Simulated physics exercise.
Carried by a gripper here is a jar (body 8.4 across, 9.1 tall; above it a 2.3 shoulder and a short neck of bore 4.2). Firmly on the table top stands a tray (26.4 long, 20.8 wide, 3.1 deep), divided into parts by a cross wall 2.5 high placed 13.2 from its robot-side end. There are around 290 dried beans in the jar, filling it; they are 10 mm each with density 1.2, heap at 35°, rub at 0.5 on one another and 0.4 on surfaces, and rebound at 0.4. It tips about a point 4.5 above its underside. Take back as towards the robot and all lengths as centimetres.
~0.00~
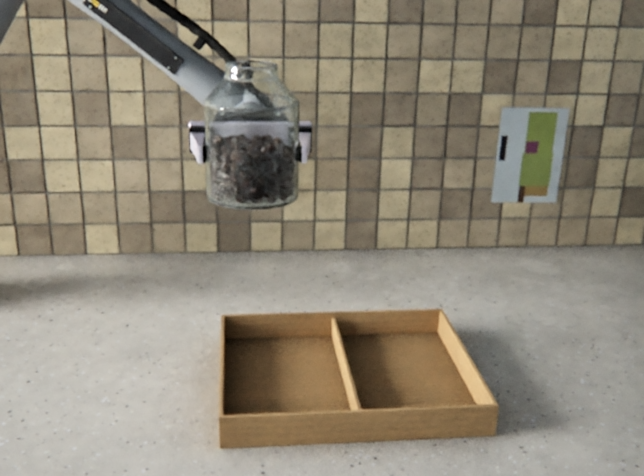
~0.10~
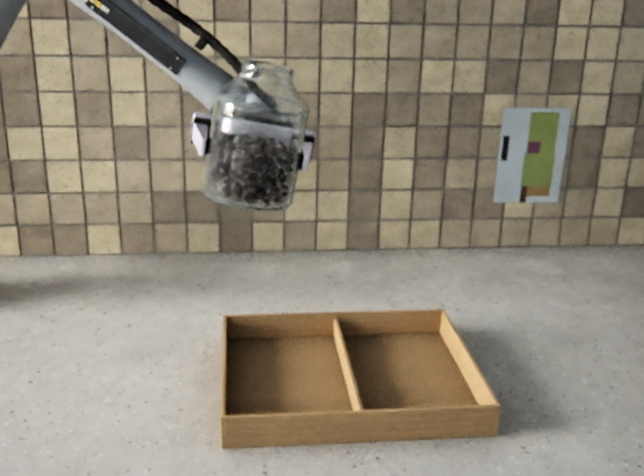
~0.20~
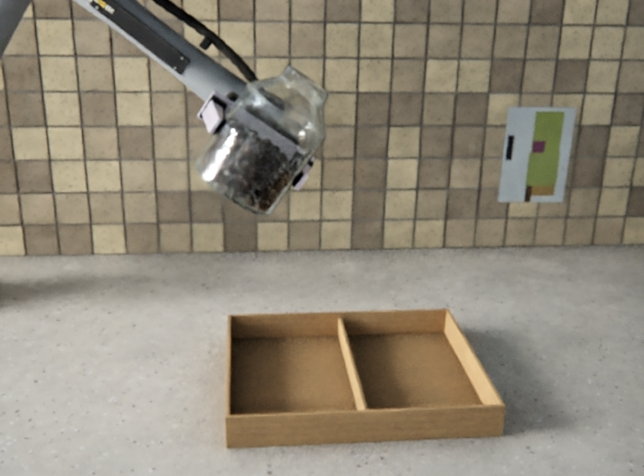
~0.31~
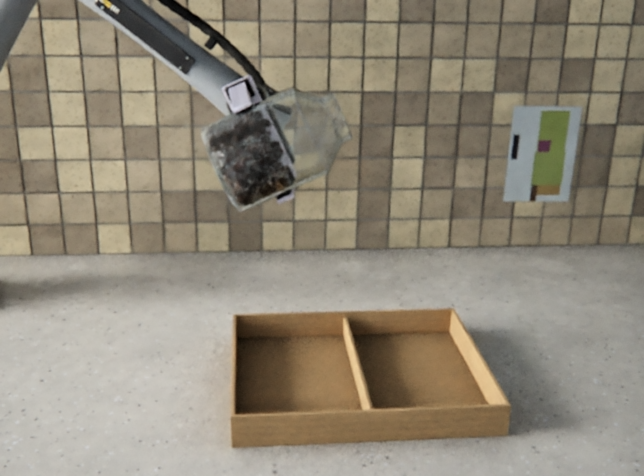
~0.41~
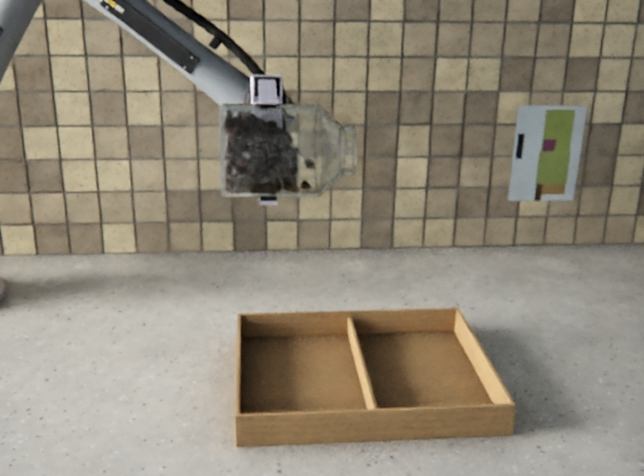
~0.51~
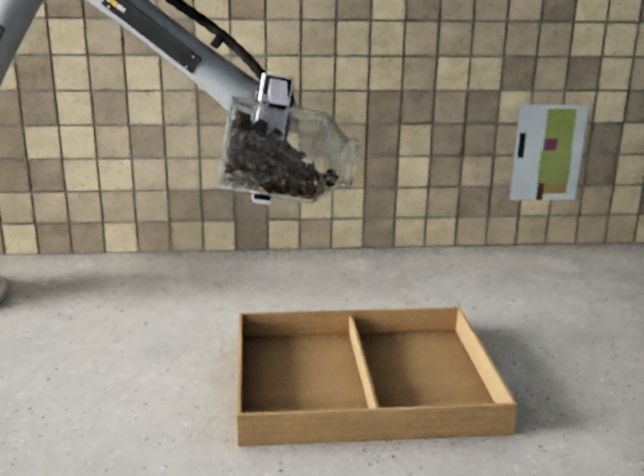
A grey robot arm reaches in from the upper left, gripping a clear glass jar partly filled with dark beans, seen from the front and slightly above a grey speckled counter. Below sits a wooden tray with two compartments, before a beige and brown tiled wall bearing a small panel at right. The arm tips the jar clockwise until its mouth points right, slightly downward, and the beans slide toward the neck, while the view drifts slightly left.
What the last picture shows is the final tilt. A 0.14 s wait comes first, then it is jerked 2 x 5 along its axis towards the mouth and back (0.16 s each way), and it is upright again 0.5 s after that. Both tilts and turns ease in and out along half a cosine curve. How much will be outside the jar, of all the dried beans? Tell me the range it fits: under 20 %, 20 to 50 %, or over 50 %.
It fits under 20 %.
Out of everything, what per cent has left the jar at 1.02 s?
0 % so far.
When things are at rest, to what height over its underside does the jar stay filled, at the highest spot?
Roughly 7.5 cm up.
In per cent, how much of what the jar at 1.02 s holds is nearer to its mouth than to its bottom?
Share in mouth half: Approx. 55 %.
By 1.02 s, tipped 100°, highest piece 27 above the table; 290 in the jar, 1 in the far-side part, 2 in flight or on a rim.
By 1.53 s, tipped 52°, highest piece 30 above the table; 284 in the jar, 8 in the far-side part, 1 in the robot-side part.
By 1.99 s, upright, highest piece 29 above the table; 284 in the jar, 8 in the far-side part, 1 in the robot-side part.
By 2.69 s, upright, highest piece 29 above the table; 284 in the jar, 8 in the far-side part, 1 in the robot-side part.
Final count, 284 in the jar, 8 in the far-side part, 1 in the robot-side part. That is 3 % outside the jar.
